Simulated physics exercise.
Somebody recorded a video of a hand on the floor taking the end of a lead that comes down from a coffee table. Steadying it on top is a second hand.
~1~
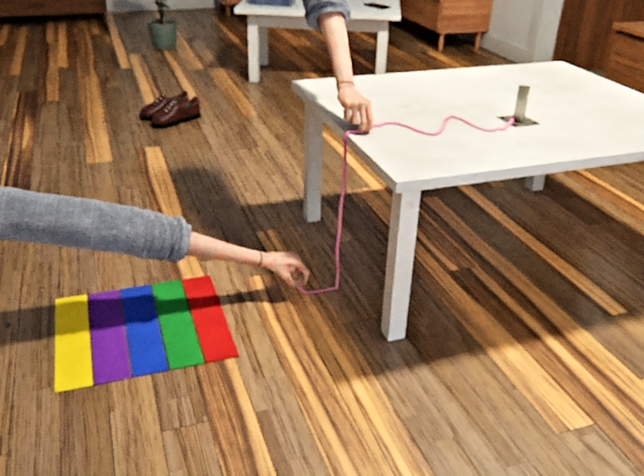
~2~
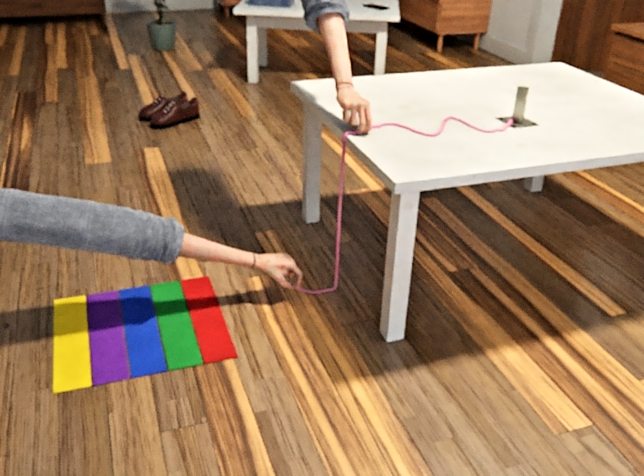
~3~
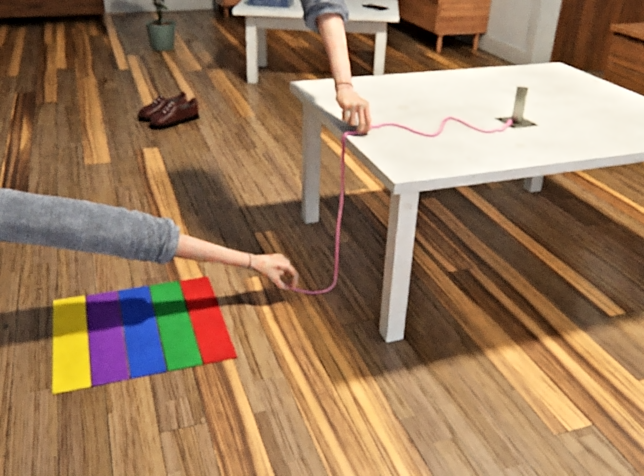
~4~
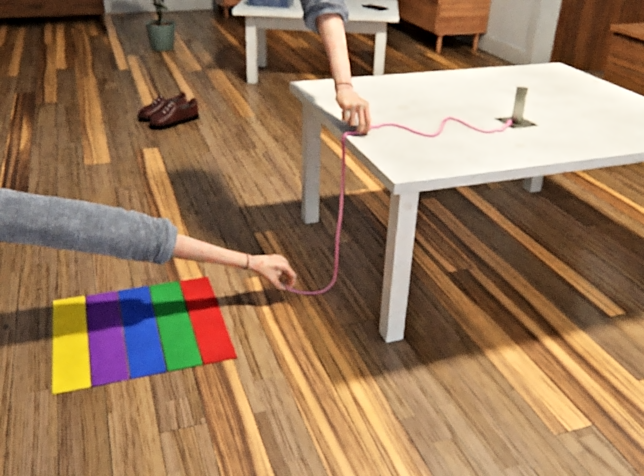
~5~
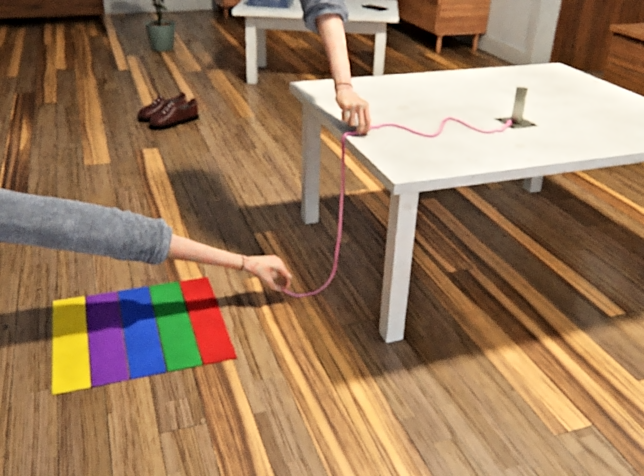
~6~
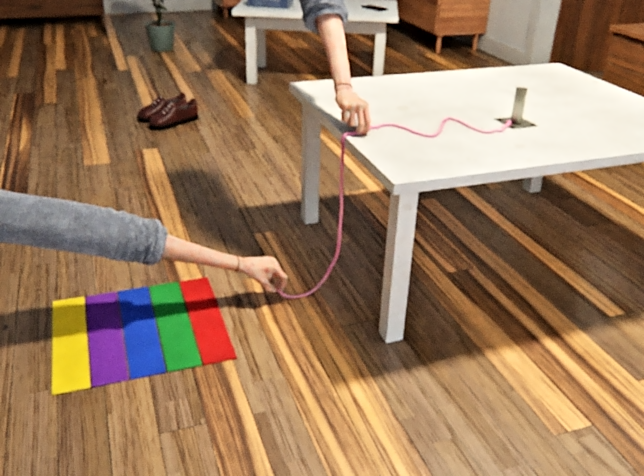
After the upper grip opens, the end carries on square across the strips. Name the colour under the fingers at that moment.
Yellow.
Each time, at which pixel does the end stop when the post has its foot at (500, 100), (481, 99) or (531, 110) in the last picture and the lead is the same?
Going through the tries, you get (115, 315), then (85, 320), then (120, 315).
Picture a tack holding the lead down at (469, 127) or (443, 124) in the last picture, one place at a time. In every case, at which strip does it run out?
One at a time: Purple and blue.
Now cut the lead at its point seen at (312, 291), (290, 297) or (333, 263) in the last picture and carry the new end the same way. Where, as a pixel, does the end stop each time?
Try 1: (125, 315); try 2: (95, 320); try 3: (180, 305).
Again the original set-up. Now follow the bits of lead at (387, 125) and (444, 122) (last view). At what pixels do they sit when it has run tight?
Final positions are (313, 159) and (406, 130), in that order.
Early on, end near (140, 313); over blue.
Midway, end near (94, 320); over purple.
At the end of the slack, end near (68, 325); over yellow. Over yellow.
